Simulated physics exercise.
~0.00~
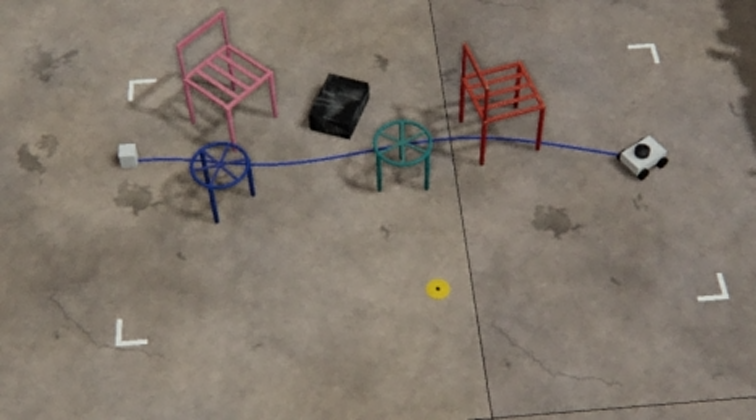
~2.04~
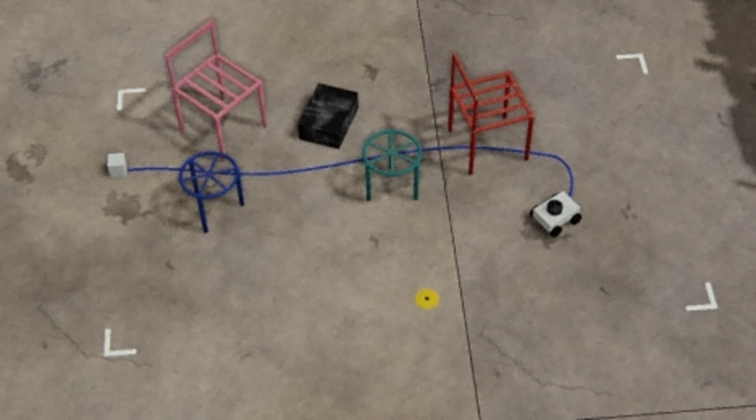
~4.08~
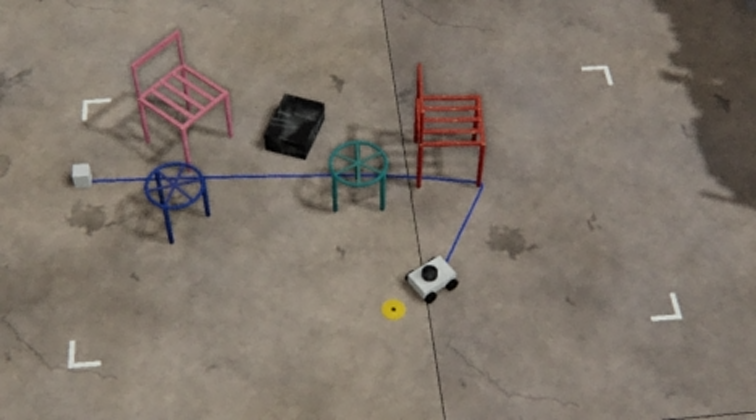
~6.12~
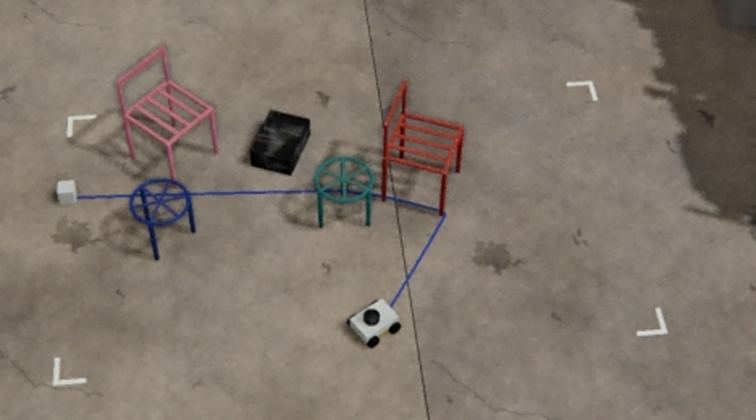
The clip opens on a stained concrete floor where a blue lead runs from a small white block at left, past a blue stool, a teal stool and a red chair, to a white cart at right. A pink chair and a black crate stand behind the line. The cart rolls down and left toward a yellow mark, and the lead curves behind it. The lead then tightens into a sharp bend at a leg of the red chair, which turns and is dragged left and slightly down. Finally the cart covers the mark, with the chair displaced and everything else unmoved.
